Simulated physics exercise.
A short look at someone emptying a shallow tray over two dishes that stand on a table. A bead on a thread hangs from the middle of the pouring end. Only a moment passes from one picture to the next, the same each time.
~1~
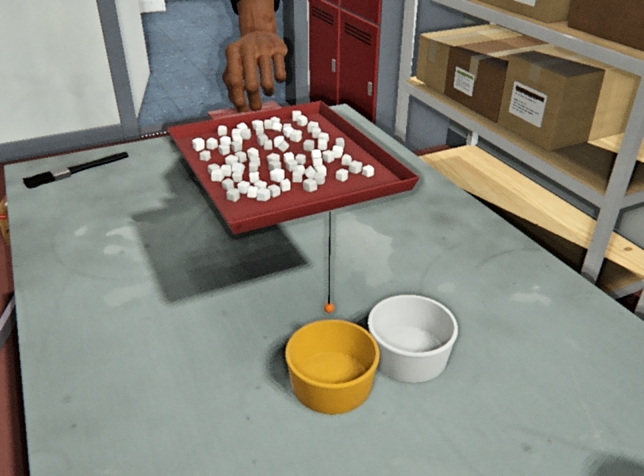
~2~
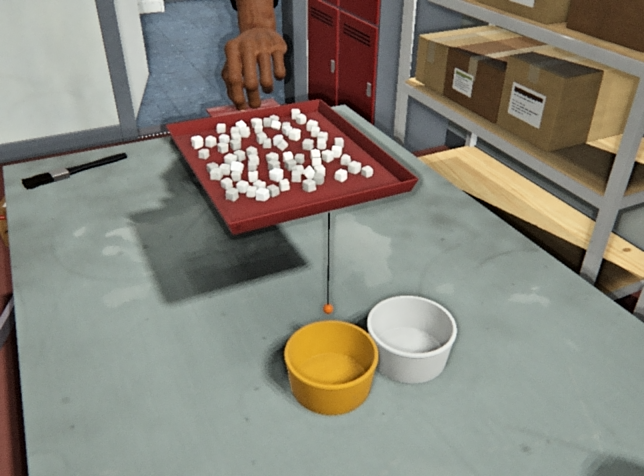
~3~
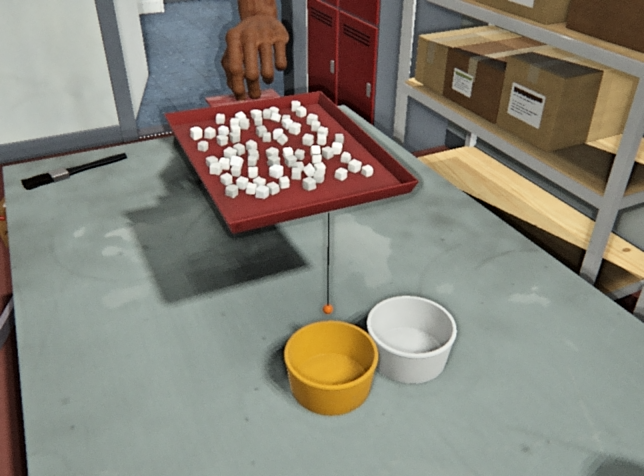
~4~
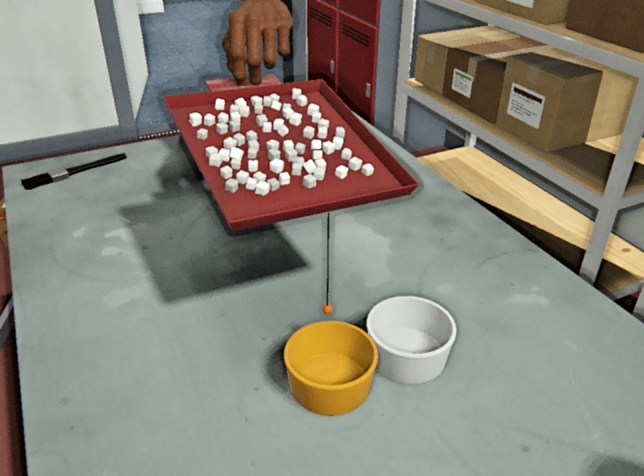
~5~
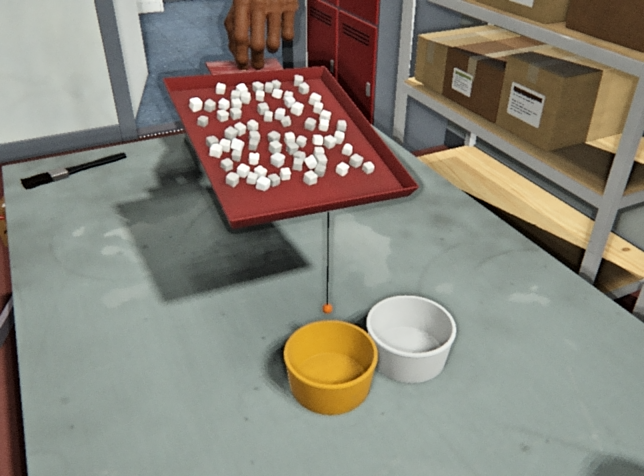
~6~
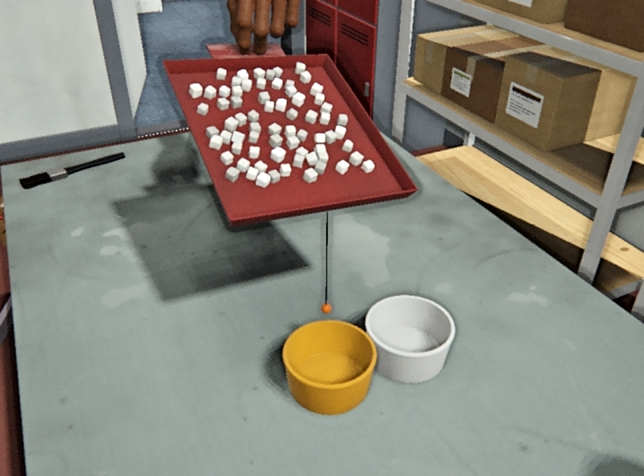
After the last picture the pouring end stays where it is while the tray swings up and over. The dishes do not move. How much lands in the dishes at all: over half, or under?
In the dishes lies over half of it.
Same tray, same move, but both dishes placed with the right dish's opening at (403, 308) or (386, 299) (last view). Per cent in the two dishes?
In turn 70 and 40 in a hundred.
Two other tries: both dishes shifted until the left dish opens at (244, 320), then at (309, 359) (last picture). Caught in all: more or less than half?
The first try: Less than half. The second: The larger part.
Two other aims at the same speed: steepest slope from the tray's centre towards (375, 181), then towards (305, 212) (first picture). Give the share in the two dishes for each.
First some 20, then 60 per cent.
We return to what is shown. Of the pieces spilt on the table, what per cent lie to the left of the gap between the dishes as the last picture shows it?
Some 30 per cent.
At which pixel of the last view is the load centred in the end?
Near (400, 358).
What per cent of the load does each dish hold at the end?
Left dish: 30 %, right dish: 50 %.
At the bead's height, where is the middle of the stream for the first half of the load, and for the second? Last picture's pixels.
At about (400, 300), then at (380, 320).
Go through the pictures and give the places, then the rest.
In the first frame, corners of the pouring end at (233, 220) and (413, 176), level; middle of the load at (273, 160), sugar cubes; left dish at (353, 395); right dish at (435, 364); bead on its thread at (329, 308).
In the second frame, corners of the pouring end at (232, 220) and (412, 178), level; middle of the load at (272, 159).
In the third frame, corners of the pouring end at (233, 219) and (412, 180), tipped barely, lowest at the right corner; middle of the load at (272, 154).
In the fourth frame, corners of the pouring end at (233, 218) and (413, 182), tipped a little, lowest at the right corner; middle of the load at (273, 146).
In the fifth frame, corners of the pouring end at (234, 216) and (413, 184), tipped clearly, lowest at the right corner; middle of the load at (274, 138).
In the sixth frame, corners of the pouring end at (234, 215) and (412, 187), tipped clearly, lowest at the right corner; middle of the load at (274, 131), a small part on the move; left dish at (350, 395); right dish at (432, 364).
Soon, tray tipped steeply; nearly all on the tray; a small part in the air.
A while on, tray tipped right over; most on the tray; a small part in the left dish; a small part in the right dish; a stray few outside both; a stray few in the air.
Towards the end, tray tipped past a quarter turn; about a third in the left dish; about half in the right dish; about a quarter outside both.
Finally, tray tipped past a quarter turn; about a third in the left dish; about half in the right dish; about a quarter outside both.
